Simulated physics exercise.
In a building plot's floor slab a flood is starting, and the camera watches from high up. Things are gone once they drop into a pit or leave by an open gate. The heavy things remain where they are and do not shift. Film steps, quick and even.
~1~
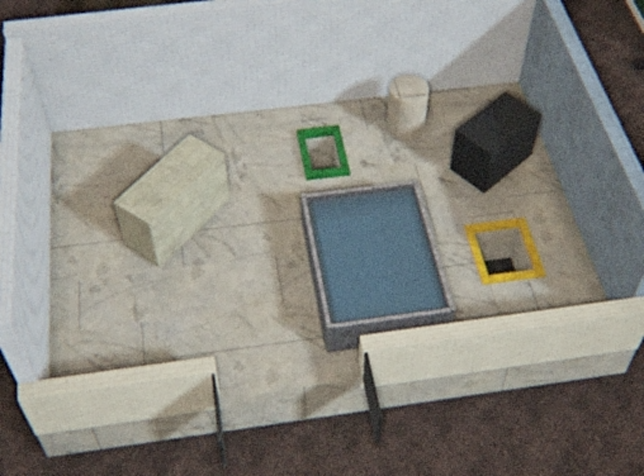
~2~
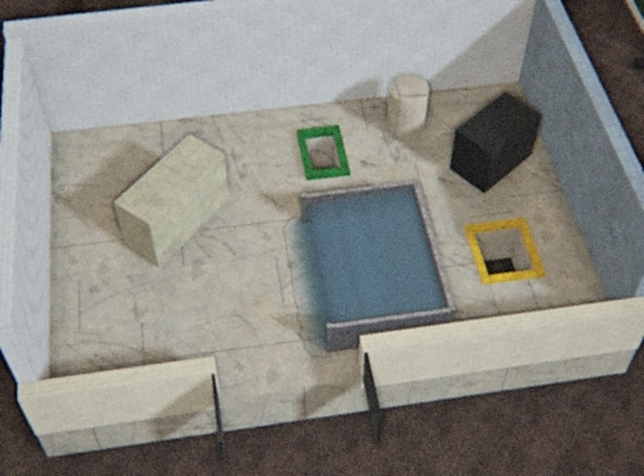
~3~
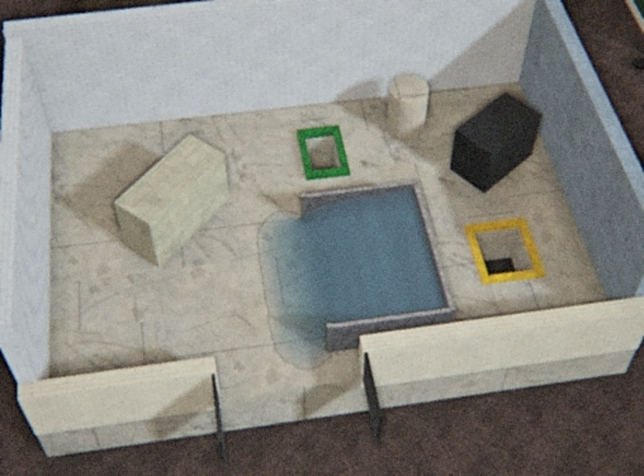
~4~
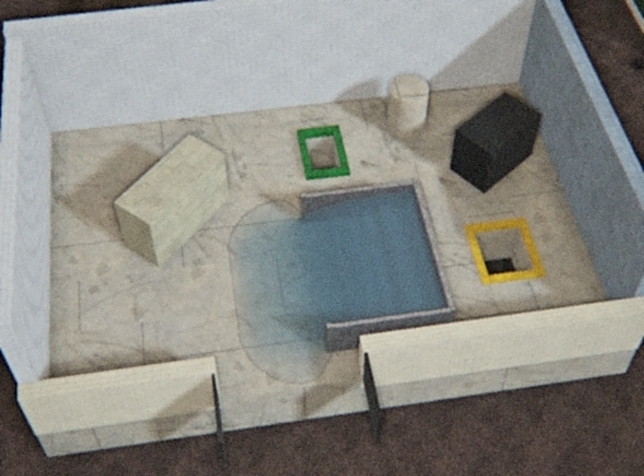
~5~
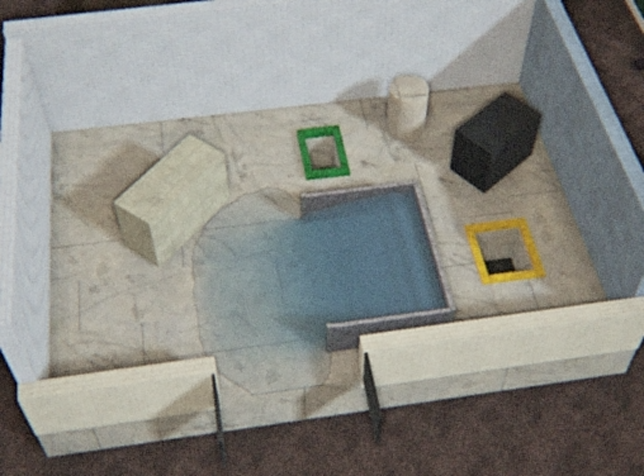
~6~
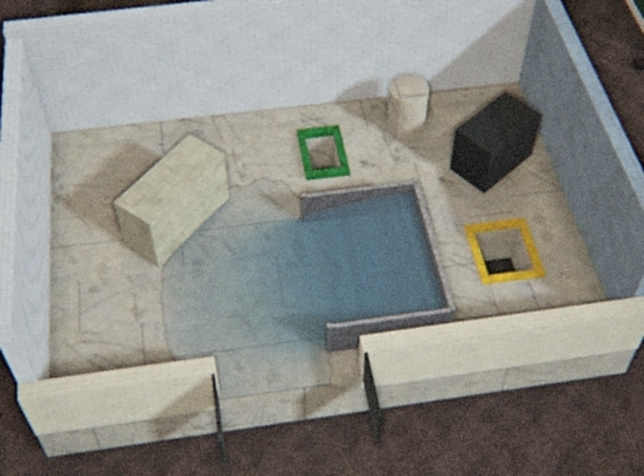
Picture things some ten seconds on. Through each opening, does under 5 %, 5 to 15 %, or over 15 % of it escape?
In order: The gate is a major outlet here - beyond fifteen per cent, the yellow pit is a minor outlet here - below five per cent, the green pit is a minor outlet here - below five per cent.
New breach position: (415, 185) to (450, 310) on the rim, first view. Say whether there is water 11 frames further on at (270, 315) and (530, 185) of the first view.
The first would be still unwetted and the second drenched.
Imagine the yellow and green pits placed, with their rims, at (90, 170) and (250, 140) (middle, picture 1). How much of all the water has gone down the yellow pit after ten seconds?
Out of a hundred parts, 8 go to yellow.
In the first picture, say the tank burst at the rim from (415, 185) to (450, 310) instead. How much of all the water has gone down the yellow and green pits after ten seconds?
Result - yellow: 45 %; green: 0 %.
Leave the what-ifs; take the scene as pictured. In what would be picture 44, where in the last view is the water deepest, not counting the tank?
At about (52, 143).
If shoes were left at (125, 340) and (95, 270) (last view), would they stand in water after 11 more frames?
First swamped, then swamped.
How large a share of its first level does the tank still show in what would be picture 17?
My reading is 28 %.
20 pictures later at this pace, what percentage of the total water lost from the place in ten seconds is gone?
It comes to around 30 per cent.
A moment on, water covers 30 % of the floor; the gate 2 %, the yellow pit 0 %, the green pit 0 %.
Next, water covers 35 % of the floor; the gate 4 %, the yellow pit 0 %, the green pit 0 %.
Then, water covers 50 % of the floor; the gate 7 %, the yellow pit 0 %, the green pit 0 %.
Later, water covers 65 % of the floor; the gate 14 %, the yellow pit 0 %, the green pit 0 %.
In the end, water covers 80 % of the floor; the gate 22 %, the yellow pit 0 %, the green pit 1 %.
